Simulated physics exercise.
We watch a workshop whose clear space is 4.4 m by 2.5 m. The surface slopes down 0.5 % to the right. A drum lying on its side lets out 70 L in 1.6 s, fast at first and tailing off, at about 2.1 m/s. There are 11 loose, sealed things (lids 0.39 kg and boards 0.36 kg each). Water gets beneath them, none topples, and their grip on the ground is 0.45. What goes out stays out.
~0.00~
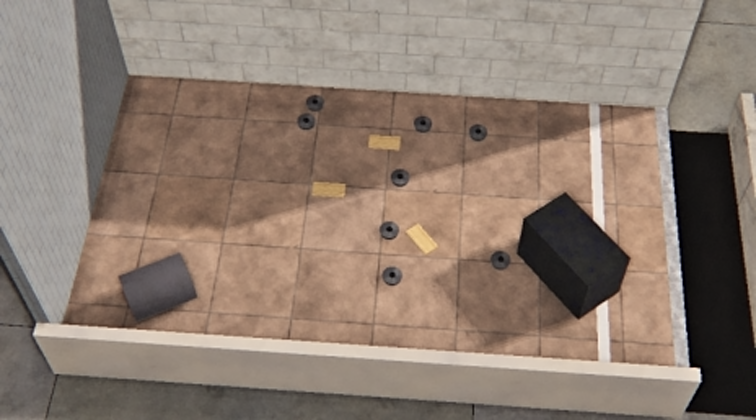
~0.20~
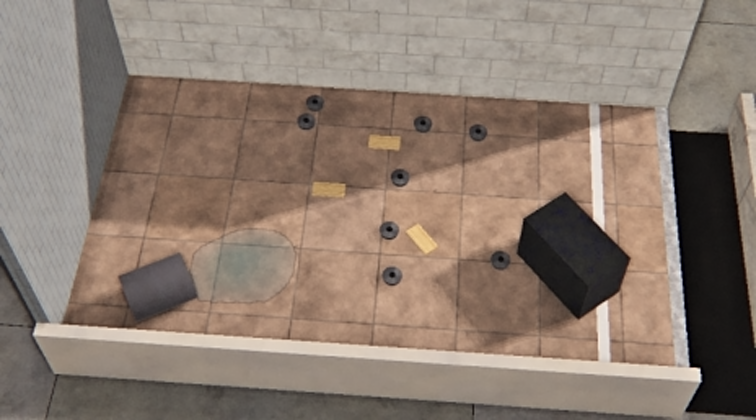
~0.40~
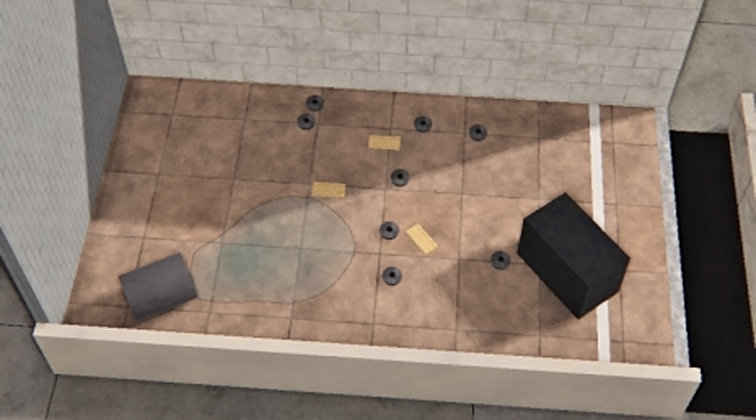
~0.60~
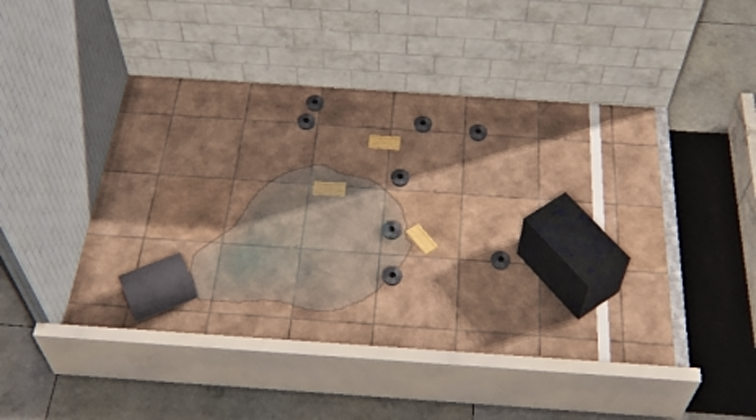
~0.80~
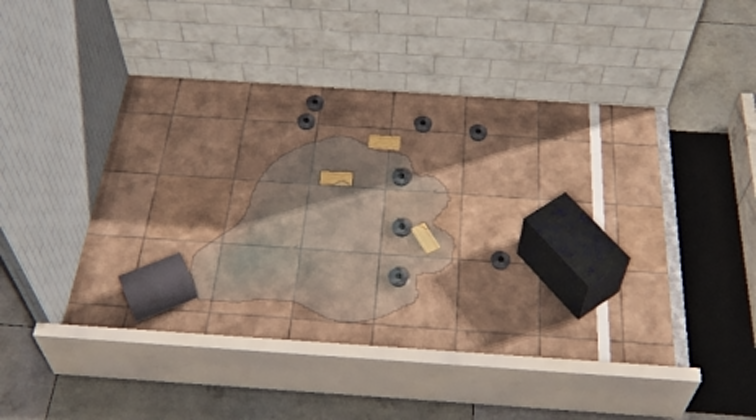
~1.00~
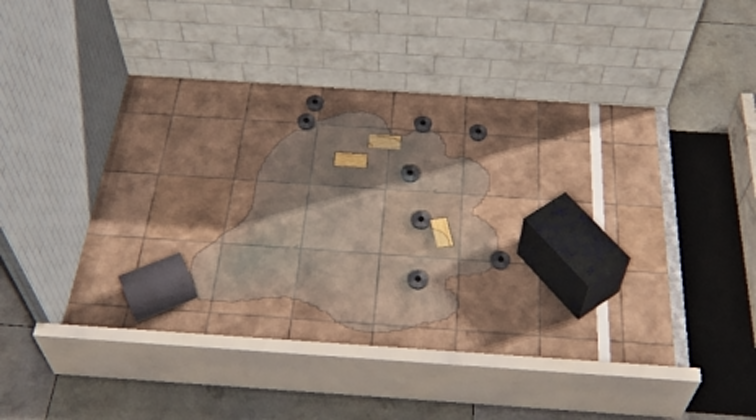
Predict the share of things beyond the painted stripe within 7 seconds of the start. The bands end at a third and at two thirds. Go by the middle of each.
It is from one to two thirds.
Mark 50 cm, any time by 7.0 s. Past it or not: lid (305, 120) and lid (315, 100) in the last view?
In that order: Under, less.
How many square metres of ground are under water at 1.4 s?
Roughly 4.0 m2.
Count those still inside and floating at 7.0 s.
0 of them.
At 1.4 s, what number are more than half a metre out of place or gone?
I count 5.
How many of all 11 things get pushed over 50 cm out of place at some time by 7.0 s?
That makes 9.
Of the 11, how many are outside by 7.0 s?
5 of them.
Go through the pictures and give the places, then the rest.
In the first frame, a board at (329, 189) rests on the ground; a lid at (389, 230) rests on the ground; 0.0 m2 under water; 0 of 11 have shifted.
In the second frame, a board at (329, 189) rests on the ground; a lid at (389, 230) rests on the ground; water covers 0.4 m2; 0 of 11 have shifted.
In the third frame, a board at (329, 189), on the bottom; a lid at (389, 230) rests on the ground; 0.8 m2 under water; 0 of 11 have shifted.
In the fourth frame, a board at (329, 188) rests on the ground; a lid at (392, 230) rests on the ground; 1.4 m2 under water; 0 of 11 have shifted.
In the fifth frame, a board at (336, 178), afloat, 12 cm from its start; a lid at (402, 227) rests on the ground, 10 cm from its start; 2.1 m2 under water; 2 of 11 have shifted.
In the sixth frame, a board at (351, 160) floats, 33 cm from its start; a lid at (421, 219) floats, 26 cm from its start; water covers 2.9 m2; 5 of 11 have shifted.
After 1.4 s 0 of 11 are over the mark; 3 afloat.
After 3.1 s 4 of 11 are over the mark; 6 afloat.
After 4.9 s 6 of 11 are over the mark; 0 afloat.
After 7.0 s 6 of 11 are over the mark; 0 afloat.
